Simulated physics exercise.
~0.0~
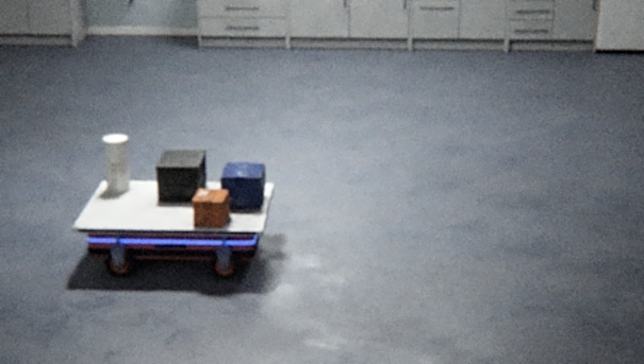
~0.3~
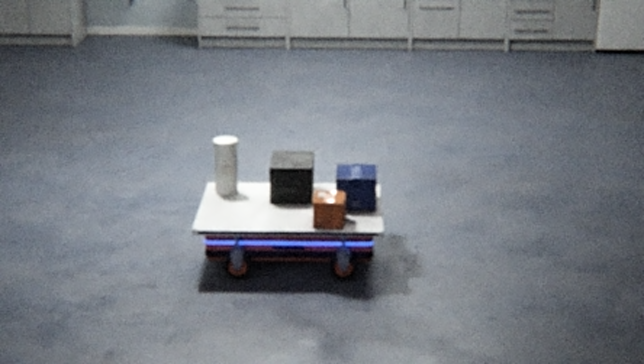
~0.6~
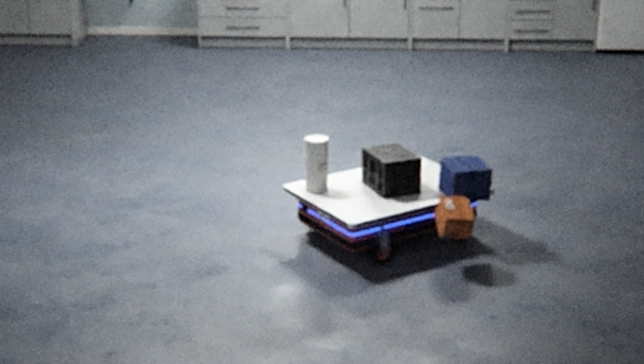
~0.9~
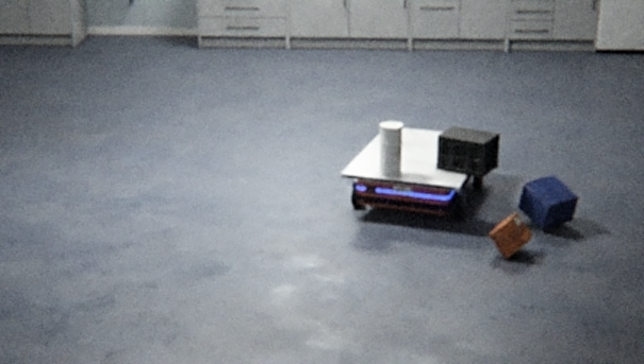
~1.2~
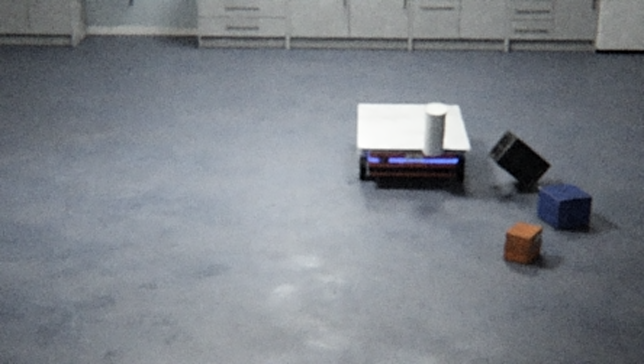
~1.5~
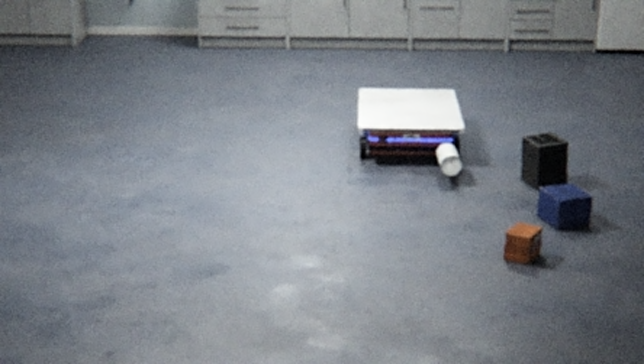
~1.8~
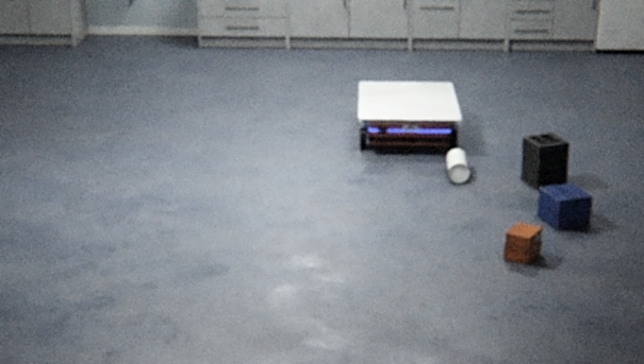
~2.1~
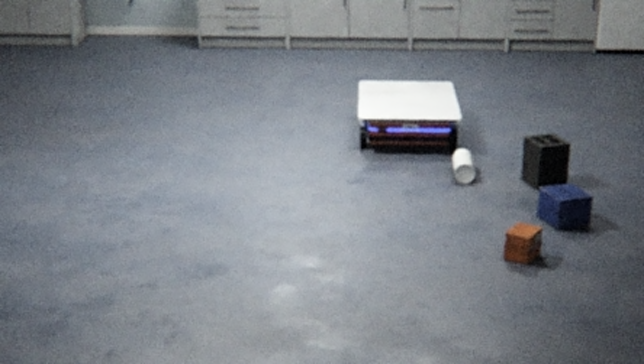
A low, flat-topped cart rolls to the right across a grey-blue floor, carrying an upright white canister, a black crate, a blue box and a small orange parcel. As it swings left, away from the viewer, the orange parcel slips off the right side, and the blue box follows it down. The cart keeps turning toward the cabinets, and the black crate tumbles off next. The white canister leans at the edge, drops and rolls a little on its side. The cart stops, empty, facing the cabinets, with all four items scattered on the floor.
